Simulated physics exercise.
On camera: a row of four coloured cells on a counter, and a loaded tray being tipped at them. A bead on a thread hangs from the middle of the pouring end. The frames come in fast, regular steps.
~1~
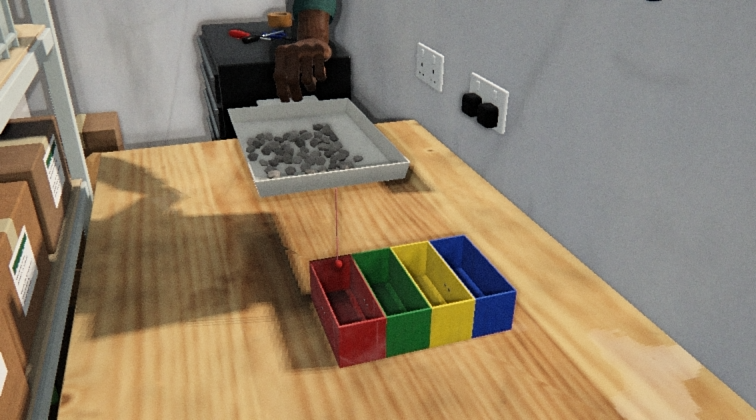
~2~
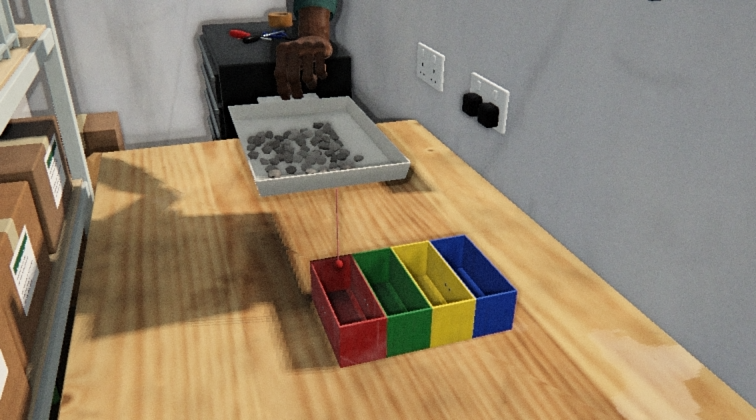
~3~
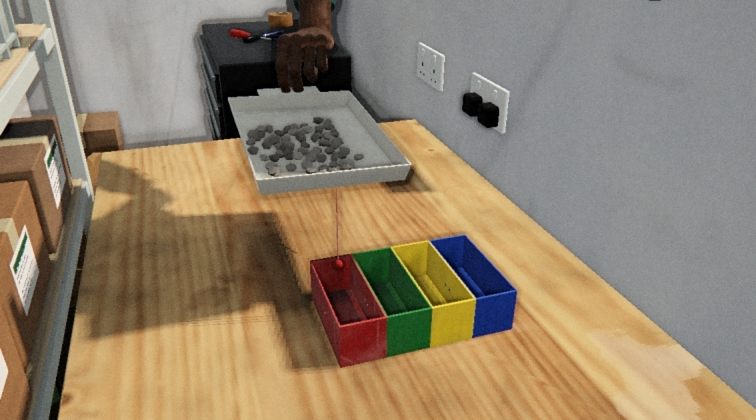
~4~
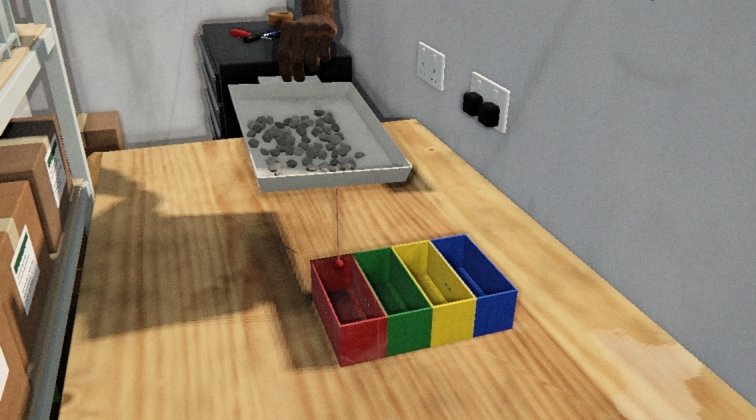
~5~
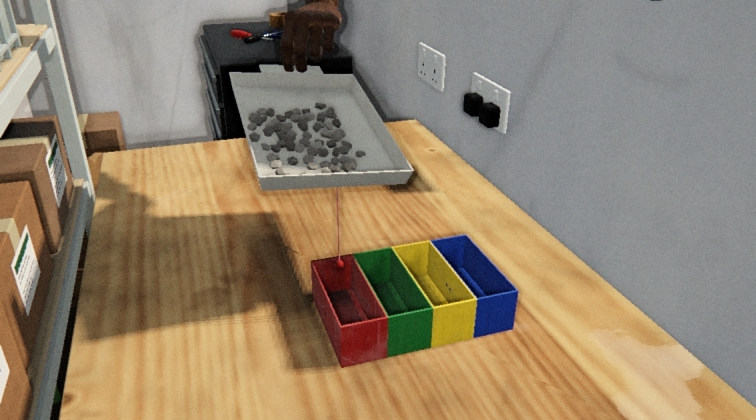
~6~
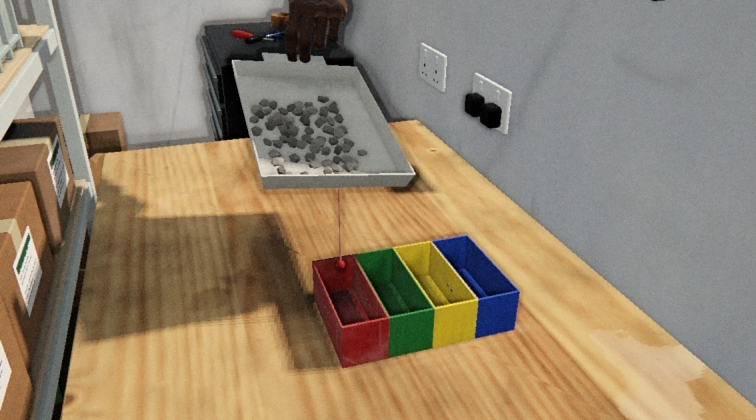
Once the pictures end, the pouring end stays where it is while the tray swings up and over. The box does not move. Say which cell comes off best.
Most goes to the green cell.
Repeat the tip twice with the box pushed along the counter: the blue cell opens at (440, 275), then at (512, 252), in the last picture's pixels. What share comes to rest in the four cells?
Roughly 100 per cent, and 90 per cent.
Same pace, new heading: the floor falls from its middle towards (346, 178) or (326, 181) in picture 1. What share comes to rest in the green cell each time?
About 30 and 20 per cent.
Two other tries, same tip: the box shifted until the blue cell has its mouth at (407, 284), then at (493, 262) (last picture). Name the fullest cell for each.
In turn: The blue one; the green one.
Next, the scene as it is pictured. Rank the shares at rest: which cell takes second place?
Next in line is that yellow cell.
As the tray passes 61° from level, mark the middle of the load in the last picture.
Close to (364, 167).
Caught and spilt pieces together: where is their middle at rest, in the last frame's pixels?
Around (402, 314).
Soon after the last picture, tray tipped steeply; nearly all on the tray; a stray few falling or outside the box.
A little later, tray tipped right over; about half on the tray; about a quarter in the green cell; a small part in the yellow cell; a stray few in the red cell; a small part falling or outside the box.
Later still, tray tipped past a quarter turn; about two thirds in the green cell; about a quarter in the yellow cell; a small part in the red cell.
At rest, tray tipped past a quarter turn; about two thirds in the green cell; about a quarter in the yellow cell; a small part in the red cell; none in the blue cell.
